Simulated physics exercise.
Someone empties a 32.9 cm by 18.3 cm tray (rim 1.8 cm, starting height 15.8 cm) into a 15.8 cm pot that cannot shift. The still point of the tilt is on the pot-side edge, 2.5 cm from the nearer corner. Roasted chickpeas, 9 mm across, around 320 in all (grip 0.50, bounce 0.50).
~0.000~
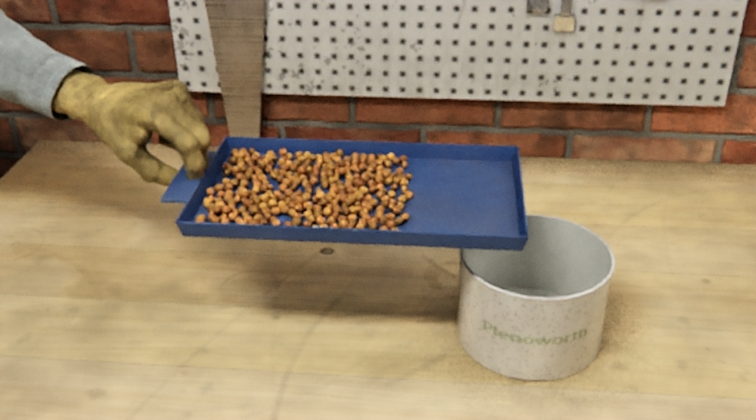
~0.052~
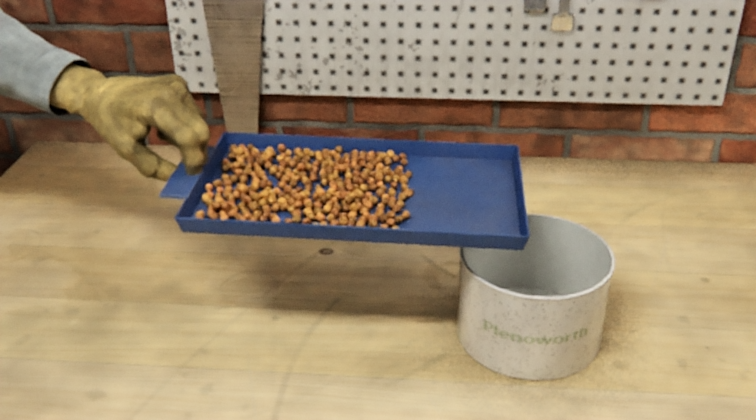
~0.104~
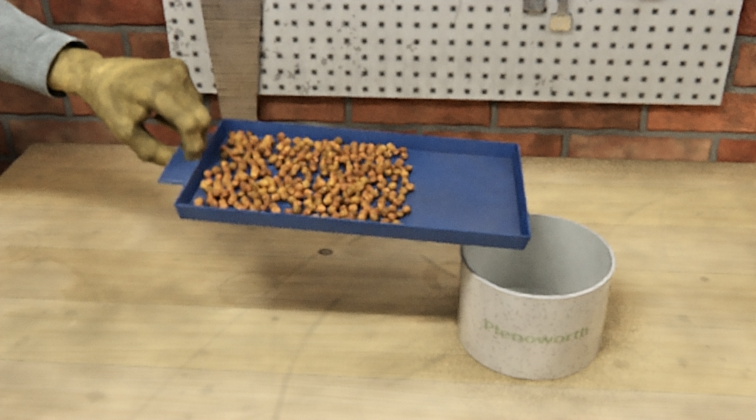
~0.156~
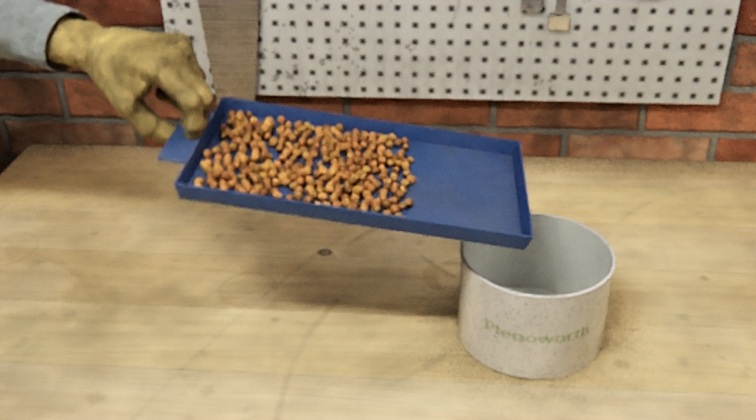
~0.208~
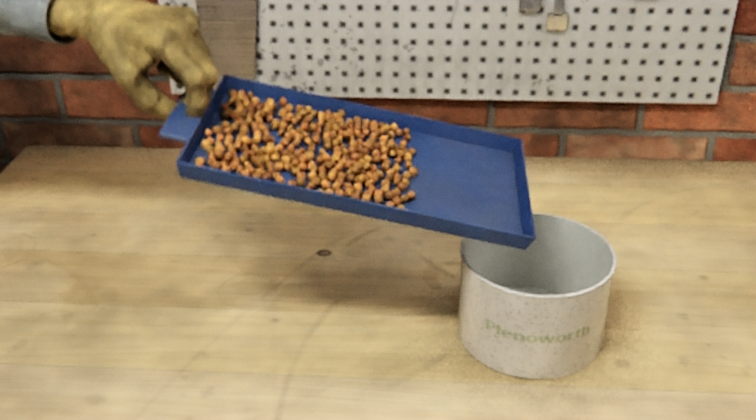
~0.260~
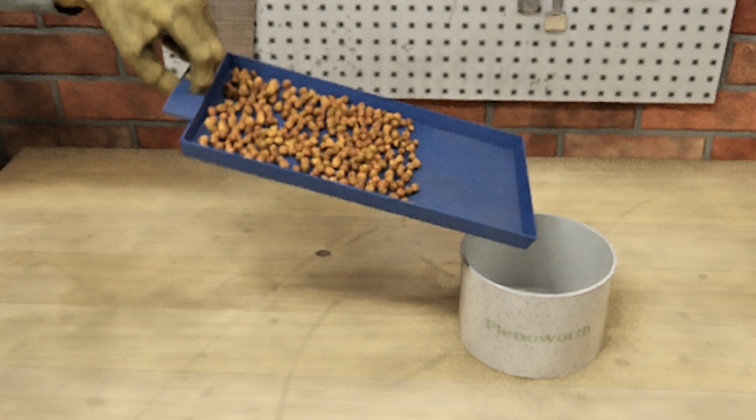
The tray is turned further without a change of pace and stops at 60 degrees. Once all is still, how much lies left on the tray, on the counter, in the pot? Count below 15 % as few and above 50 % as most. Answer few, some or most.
Tray some, counter some, pot some.
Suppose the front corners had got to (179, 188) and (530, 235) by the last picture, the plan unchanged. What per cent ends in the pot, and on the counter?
Pot 0, counter 5.
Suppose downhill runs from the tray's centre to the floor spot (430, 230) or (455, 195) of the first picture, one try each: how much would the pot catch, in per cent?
About 5 and 30 per cent.
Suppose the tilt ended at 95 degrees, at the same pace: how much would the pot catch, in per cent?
Then about 65 per cent.
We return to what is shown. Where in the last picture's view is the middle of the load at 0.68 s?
At about (492, 160).
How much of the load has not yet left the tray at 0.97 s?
Roughly 45 per cent.
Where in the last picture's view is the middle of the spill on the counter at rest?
Near (691, 397).
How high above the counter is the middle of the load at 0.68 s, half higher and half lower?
Some 22 cm.
After 0.51 s, tilt 38 degrees; the tray holds 100 %, the pot 0 %.
Then, at 0.68 s, tilt 53 degrees; the tray holds 100 %, the pot 0 %.
After 0.97 s, tilt 60 degrees; the tray holds 45 %, the pot 25 %.
At rest (1.8 s), tray 40 %, counter 25 %, pot 30 %.
